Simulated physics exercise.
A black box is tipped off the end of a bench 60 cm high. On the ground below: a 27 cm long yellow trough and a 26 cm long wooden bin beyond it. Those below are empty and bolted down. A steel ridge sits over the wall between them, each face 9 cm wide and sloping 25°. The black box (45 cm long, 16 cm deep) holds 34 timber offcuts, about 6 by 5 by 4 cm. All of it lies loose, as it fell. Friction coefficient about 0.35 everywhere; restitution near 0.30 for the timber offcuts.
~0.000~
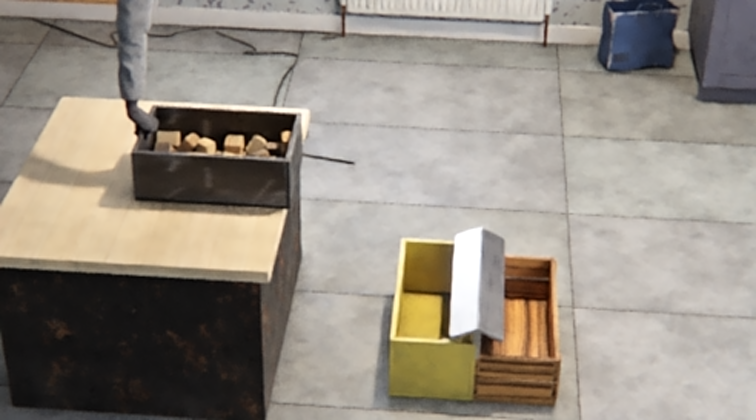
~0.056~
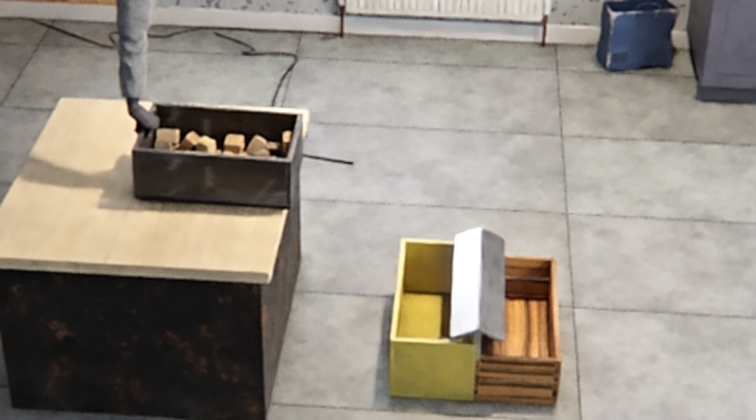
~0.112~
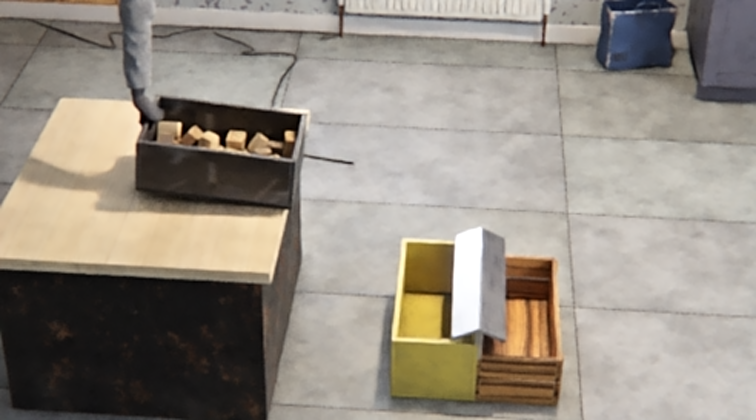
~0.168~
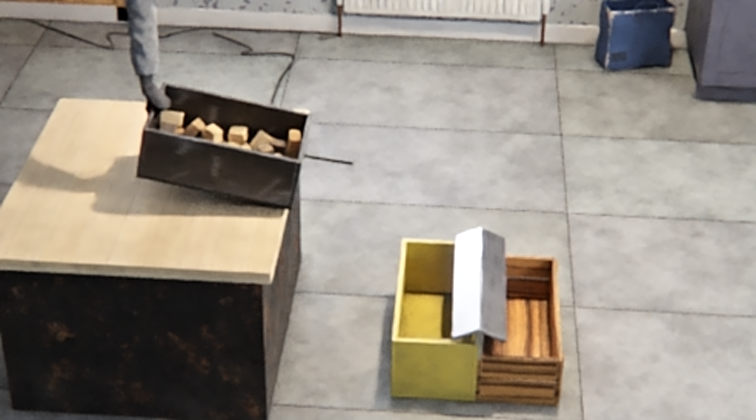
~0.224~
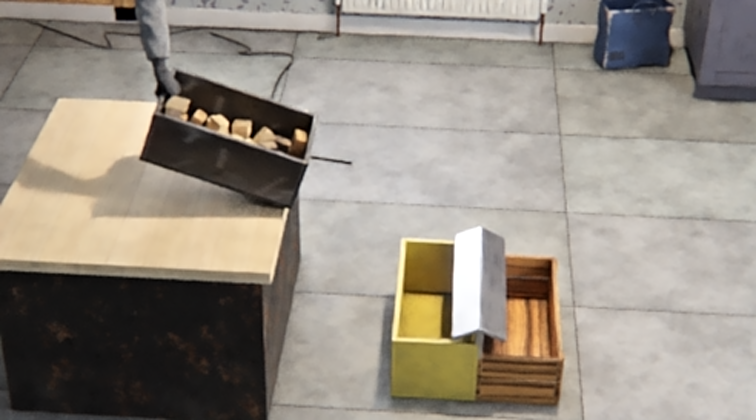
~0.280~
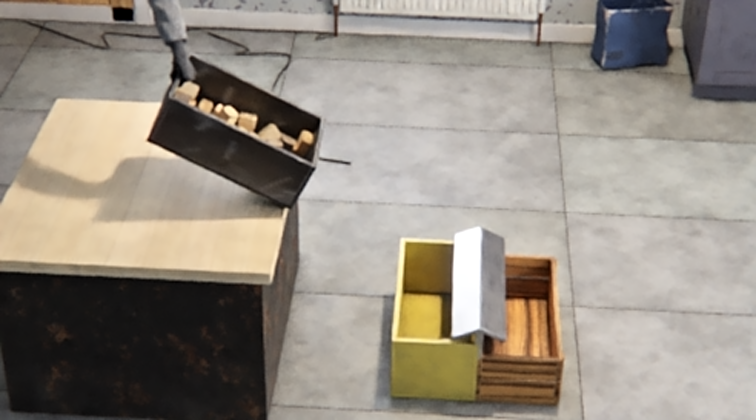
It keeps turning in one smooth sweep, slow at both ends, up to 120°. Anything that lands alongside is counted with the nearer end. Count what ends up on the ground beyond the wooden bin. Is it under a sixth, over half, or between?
In the end under a sixth of them are on the ground beyond the wooden bin.
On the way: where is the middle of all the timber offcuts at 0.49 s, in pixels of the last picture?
Around (286, 126).
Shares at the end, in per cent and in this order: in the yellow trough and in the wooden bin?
About 60 and 5 per cent.
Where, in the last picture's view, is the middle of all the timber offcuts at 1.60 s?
At about (436, 341).
After 0.49 s, tilt 67°; 34 still in the black box.
After 0.76 s, tilt 111°; 29 still in the black box and 5 in the air.
After 1.12 s, tilt 120°; 2 still in the black box, 13 in the yellow trough, 3 on the ground short of the yellow trough and 16 in the air.
Final count (at 1.60 s), 21 in the yellow trough, 2 in the wooden bin, 10 on the ground short of the yellow trough and 1 on the ground beyond the wooden bin. Asked share, 1 of 34, 3 per cent.
